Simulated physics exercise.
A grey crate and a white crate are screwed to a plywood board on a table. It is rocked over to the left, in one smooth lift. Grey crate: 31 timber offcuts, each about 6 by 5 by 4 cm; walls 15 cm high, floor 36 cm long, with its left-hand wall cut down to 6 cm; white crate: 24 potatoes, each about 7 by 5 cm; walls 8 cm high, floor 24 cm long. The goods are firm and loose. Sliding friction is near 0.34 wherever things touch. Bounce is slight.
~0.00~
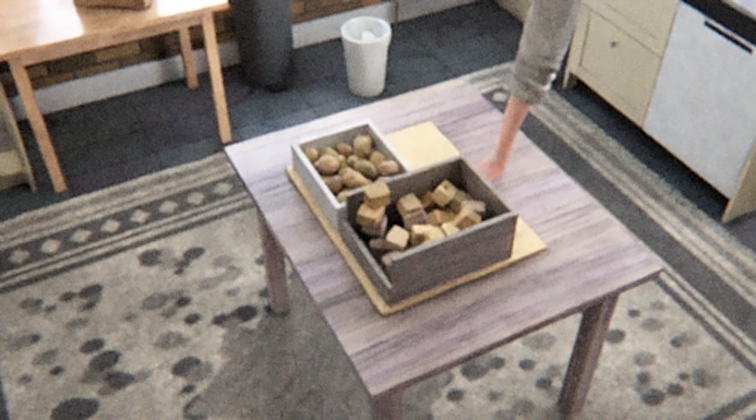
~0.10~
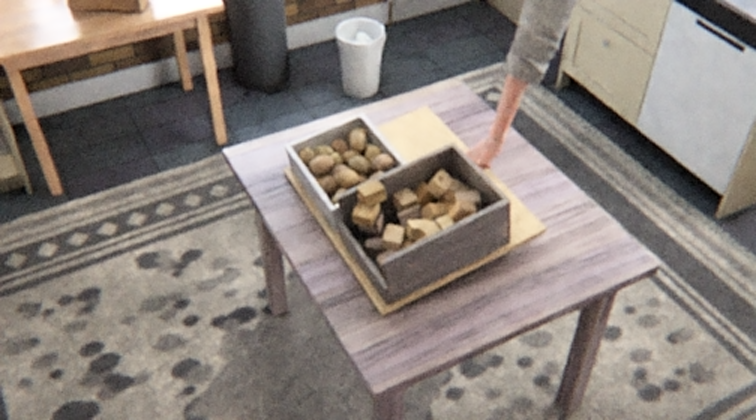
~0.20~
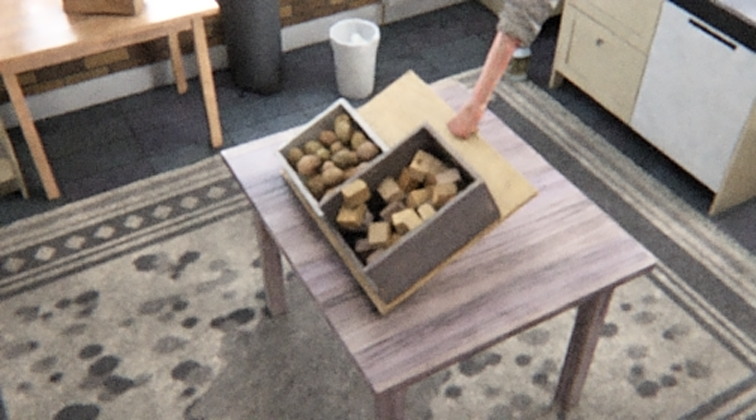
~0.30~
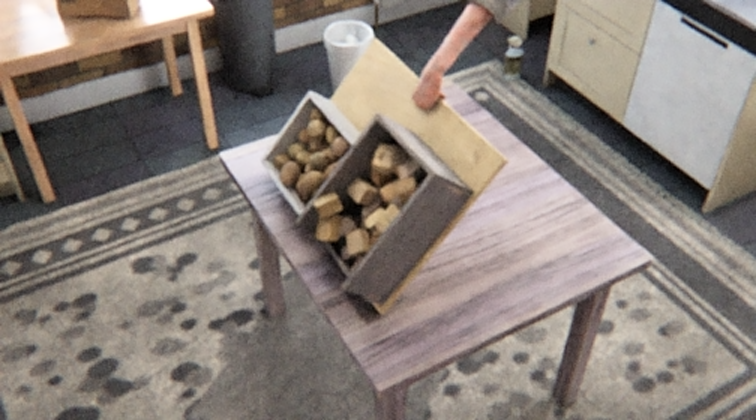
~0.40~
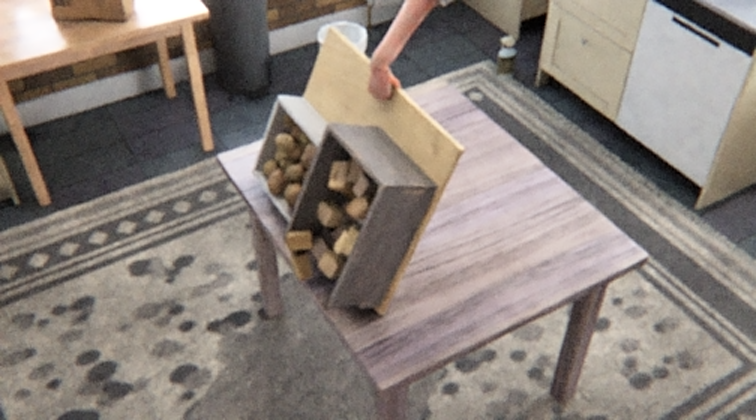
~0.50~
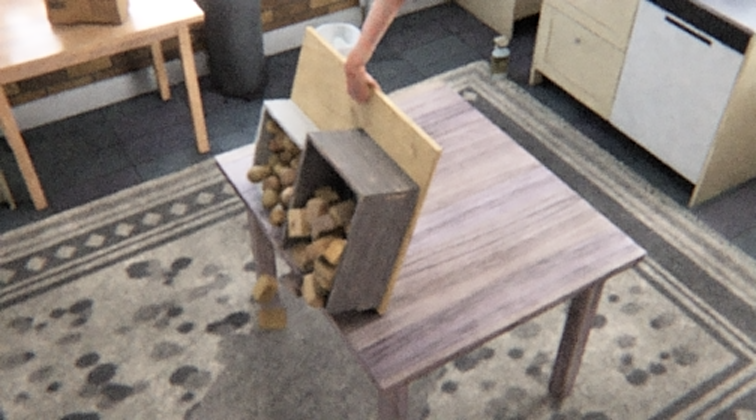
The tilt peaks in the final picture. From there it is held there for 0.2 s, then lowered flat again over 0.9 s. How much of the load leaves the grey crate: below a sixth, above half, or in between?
The grey crate loses over half of its timber offcuts.
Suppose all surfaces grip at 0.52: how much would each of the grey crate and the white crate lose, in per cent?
Then grey crate 70, white crate 50 per cent.
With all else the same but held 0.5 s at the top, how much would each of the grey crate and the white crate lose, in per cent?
Then grey crate 80, white crate 40 per cent.
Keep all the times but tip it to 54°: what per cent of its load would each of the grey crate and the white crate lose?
In that case grey crate 40, white crate 20 per cent.
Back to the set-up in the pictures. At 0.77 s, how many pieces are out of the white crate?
Out by then, roughly: White crate 8.
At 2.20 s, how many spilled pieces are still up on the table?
Roughly 0.
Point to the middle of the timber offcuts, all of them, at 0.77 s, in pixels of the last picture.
Near (260, 368).
After 0.77 s, tilt 72°; grey crate 7 in, 24 out and white crate 15 in, 9 out.
After 1.11 s, tilt 41°; grey crate 7 in, 24 out and white crate 15 in, 9 out.
After 1.59 s, tilt 0°; grey crate 7 in, 24 out and white crate 15 in, 9 out.
Final count (at 2.20 s), grey crate 7 in, 24 out and white crate 15 in, 9 out. Asked share, 24 of 31, 77 per cent.
